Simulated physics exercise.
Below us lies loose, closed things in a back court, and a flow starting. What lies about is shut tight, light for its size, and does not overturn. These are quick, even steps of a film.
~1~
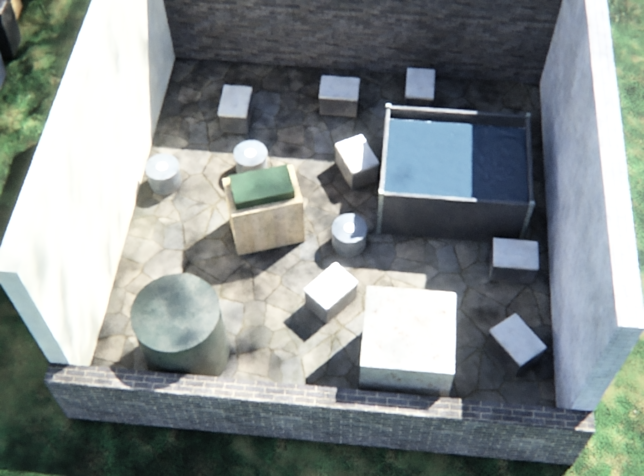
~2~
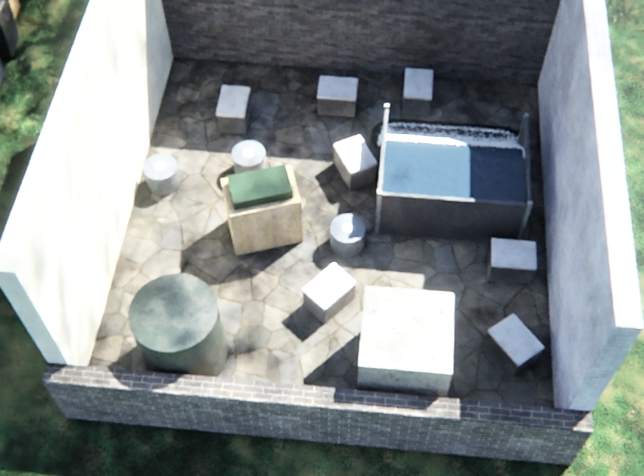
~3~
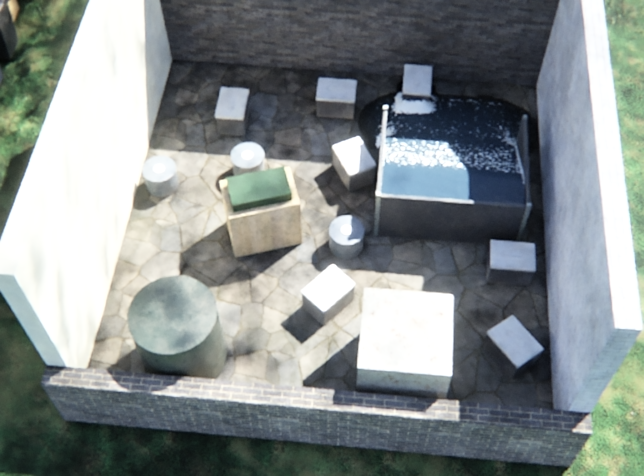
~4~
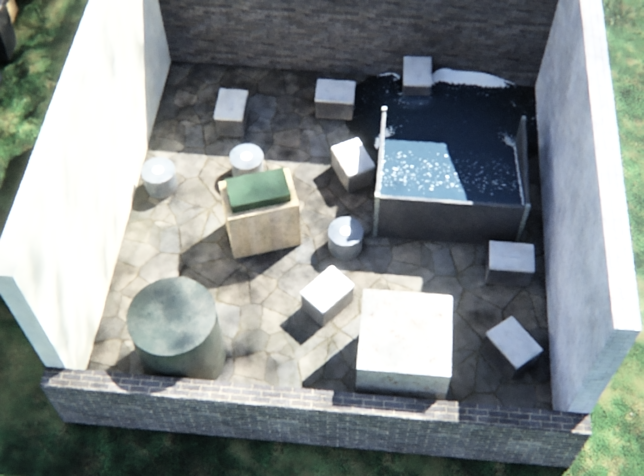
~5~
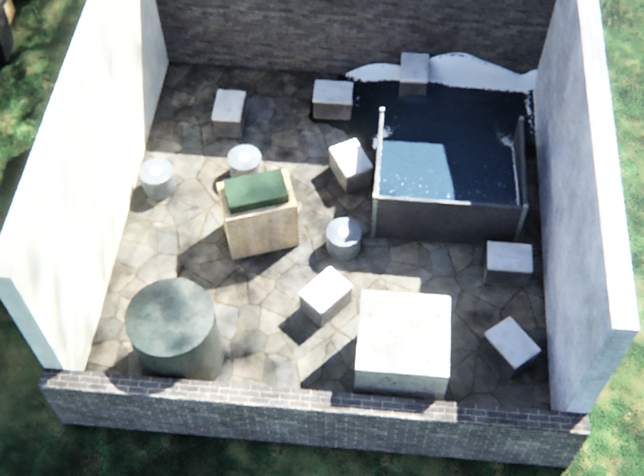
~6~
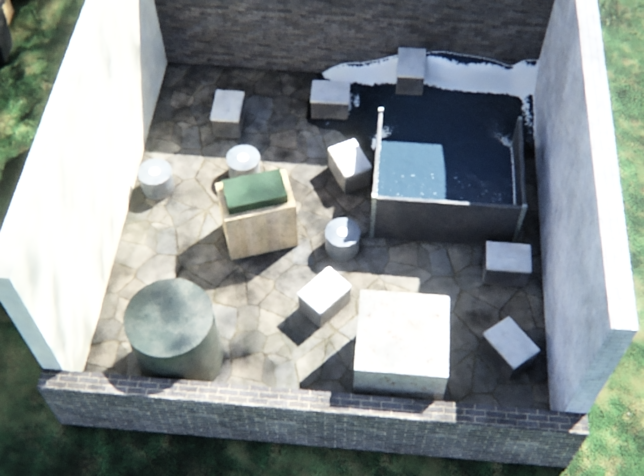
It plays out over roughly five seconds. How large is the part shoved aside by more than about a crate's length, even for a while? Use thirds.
Share: At least two thirds.
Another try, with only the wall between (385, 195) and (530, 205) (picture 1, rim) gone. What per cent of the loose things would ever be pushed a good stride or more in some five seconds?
Roughly 50 per cent.
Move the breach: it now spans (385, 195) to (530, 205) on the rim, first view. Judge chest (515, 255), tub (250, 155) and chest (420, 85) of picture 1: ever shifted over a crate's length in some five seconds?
In turn: Shifted that much, no, no.
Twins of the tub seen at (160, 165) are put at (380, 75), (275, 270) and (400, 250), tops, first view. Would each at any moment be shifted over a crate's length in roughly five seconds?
In that order: Yes, never so far, less than that.
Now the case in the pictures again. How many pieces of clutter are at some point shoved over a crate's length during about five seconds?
It comes to 7.
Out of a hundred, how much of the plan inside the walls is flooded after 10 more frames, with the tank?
Close to 45 %.
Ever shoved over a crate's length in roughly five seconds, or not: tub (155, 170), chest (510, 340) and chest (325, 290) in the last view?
As listed: Pushed that far, moved that far, never so far.
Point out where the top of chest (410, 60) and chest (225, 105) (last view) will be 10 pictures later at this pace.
Around (255, 75) and (188, 122).
A moment on, 0 of 10 are well off their spots; 1 afloat.
Next, 3 of 10 are well off their spots; 2 afloat.
Later, 7 of 10 are well off their spots; 6 afloat.
In the end, 6 of 10 are well off their spots, and 7 have been at some point; 7 afloat.
